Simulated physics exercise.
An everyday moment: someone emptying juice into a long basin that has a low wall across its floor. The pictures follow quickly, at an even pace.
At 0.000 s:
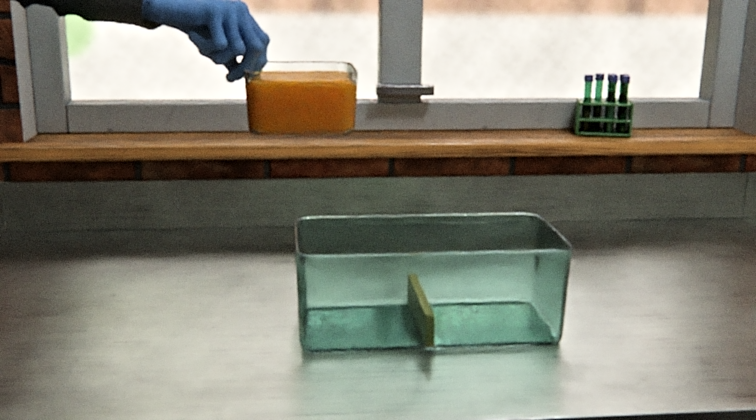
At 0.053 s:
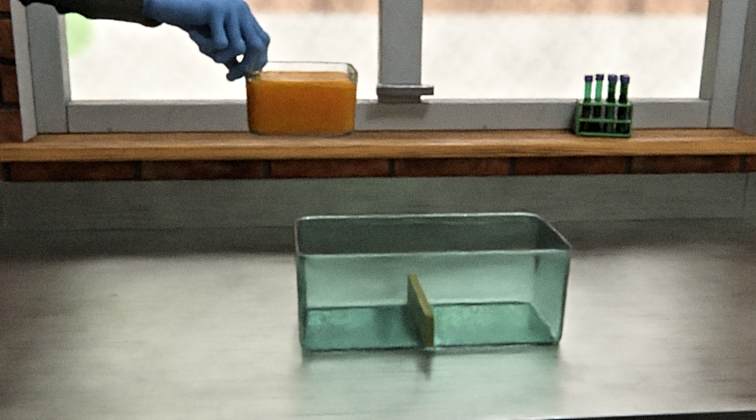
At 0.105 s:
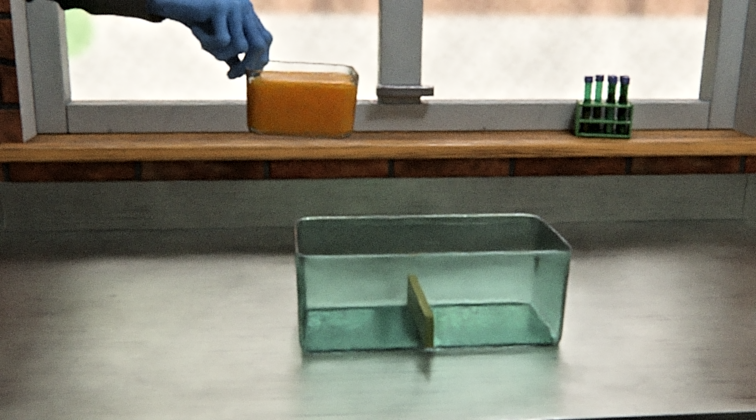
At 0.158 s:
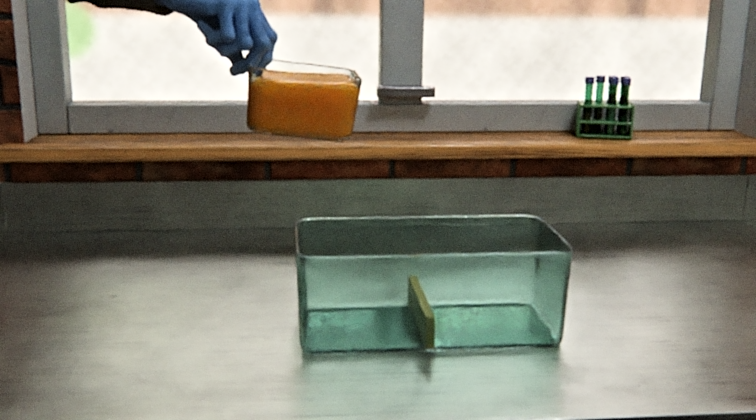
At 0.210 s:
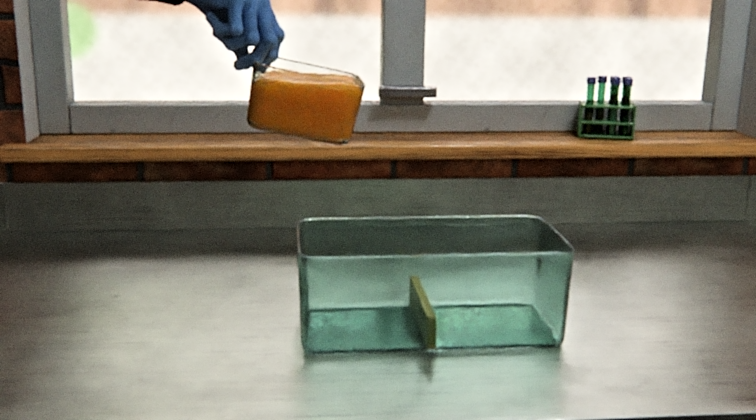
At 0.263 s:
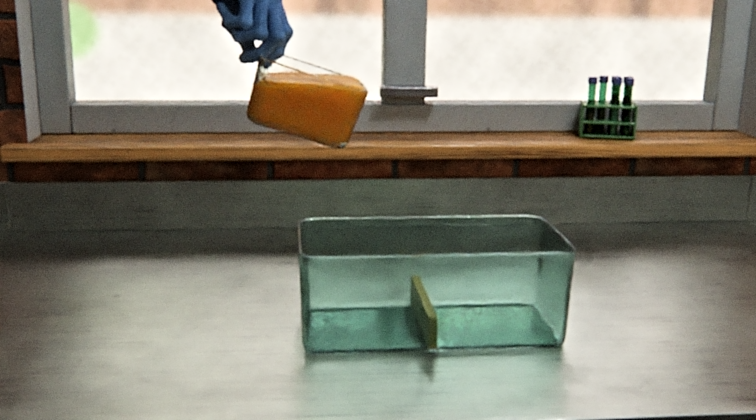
Blue-gloved hand tilting a clear container of orange liquid rightward above a long glass basin with a low wall across its floor.
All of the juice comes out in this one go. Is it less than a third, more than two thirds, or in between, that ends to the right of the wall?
The share right of the wall is between a third and two thirds.
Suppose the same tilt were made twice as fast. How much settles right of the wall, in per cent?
Close to 25 per cent.
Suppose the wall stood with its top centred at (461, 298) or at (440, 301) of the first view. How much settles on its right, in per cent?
In turn 15 and 25 in a hundred.
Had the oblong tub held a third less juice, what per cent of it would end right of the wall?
About 15 per cent.
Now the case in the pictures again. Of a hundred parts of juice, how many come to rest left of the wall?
Roughly 45 in a hundred.
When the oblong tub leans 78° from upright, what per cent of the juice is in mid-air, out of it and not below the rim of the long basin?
About 45 per cent.
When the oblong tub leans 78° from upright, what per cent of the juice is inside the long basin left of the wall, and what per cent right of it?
Left: 5 %. Right: 15 %.
A moment on, the oblong tub is tipped on its side and 38 per cent is still to pour, 6 is left of the wall and 14 right of it.
Next, the oblong tub is tipped right over and 5 per cent is still to pour, 36 is left of the wall and 51 right of it.
Then the oblong tub is tipped right over and 0 per cent is still to pour, 47 is left of the wall and 52 right of it.
Later the oblong tub is tipped right over and 0 per cent is still to pour, 47 is left of the wall and 52 right of it.
Finally, 47 per cent lies left of the wall, 52 right of it and 1 outside.
